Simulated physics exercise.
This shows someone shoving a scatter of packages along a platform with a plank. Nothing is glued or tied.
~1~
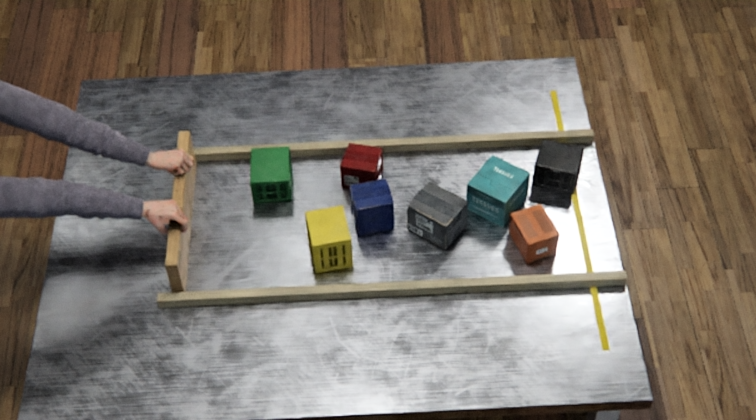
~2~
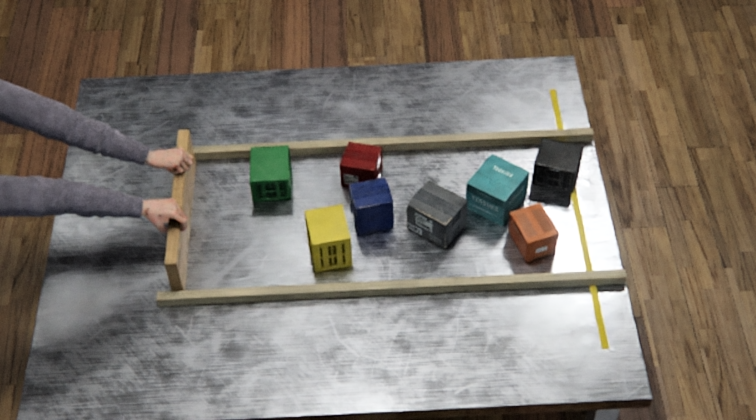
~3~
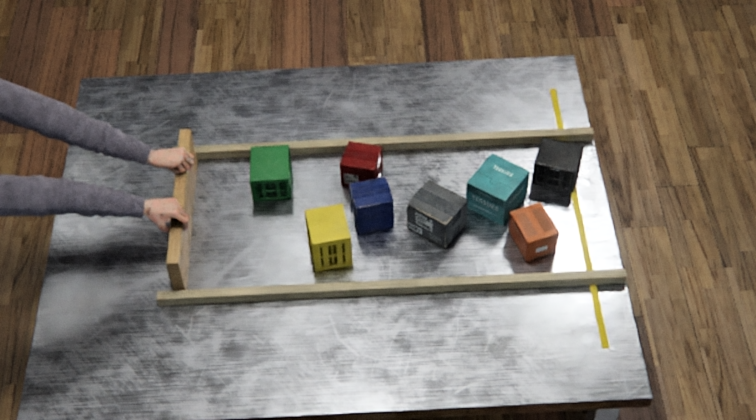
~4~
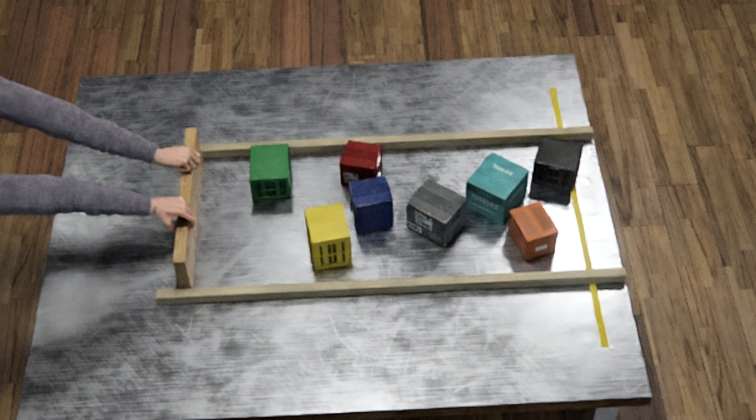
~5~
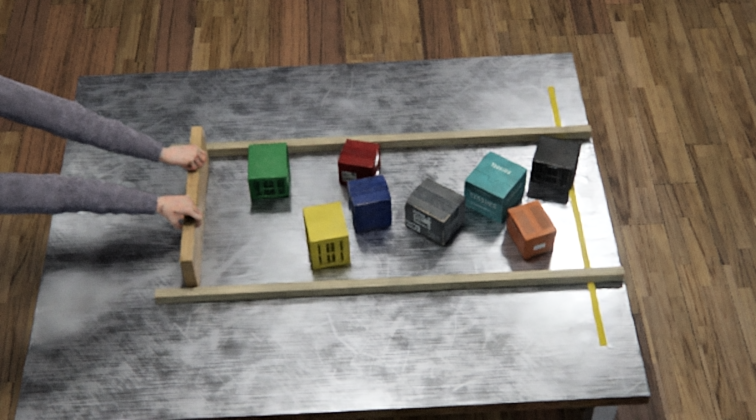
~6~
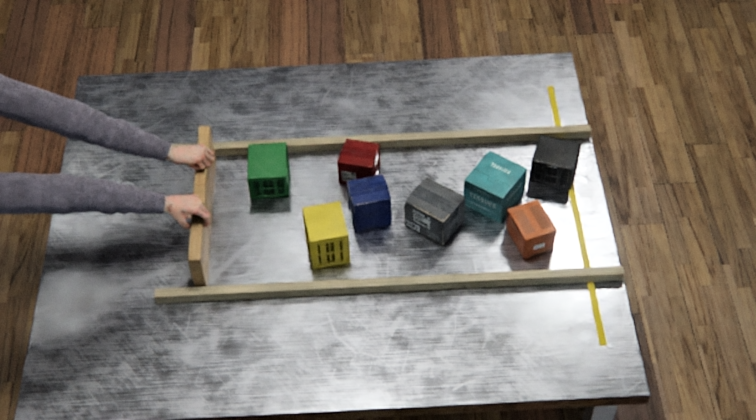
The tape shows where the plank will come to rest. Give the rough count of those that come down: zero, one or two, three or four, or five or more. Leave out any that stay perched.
Here the number that fall off is five or more.
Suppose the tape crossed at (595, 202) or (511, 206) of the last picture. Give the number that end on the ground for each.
Down on the ground: 8 and 1.
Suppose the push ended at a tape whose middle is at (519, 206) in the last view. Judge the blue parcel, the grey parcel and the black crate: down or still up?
The blue parcel stays on, the grey parcel remains up, the black crate is lost.
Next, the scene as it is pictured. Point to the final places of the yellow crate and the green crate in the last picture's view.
First (605, 234), then (586, 154).
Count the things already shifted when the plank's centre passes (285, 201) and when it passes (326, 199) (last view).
The counts are 1 and 4.
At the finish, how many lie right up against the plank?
In contact: 3.
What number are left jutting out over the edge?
It comes to 3.
Soon after, none off yet; black crate at rest near (555, 162); orange tote at rest near (531, 230); turquoise box at rest near (495, 187).
After that, none off yet; black crate at rest near (555, 162); orange tote at rest near (531, 230); turquoise box displaced a little near (500, 184).
And then, none off yet; black crate displaced about its own width near (600, 151); orange tote displaced about its own width near (593, 242); turquoise box displaced well along near (585, 181).
In the end, the number that fall off is five or more; gone, red parcel, grey parcel, turquoise box, orange tote and black crate.
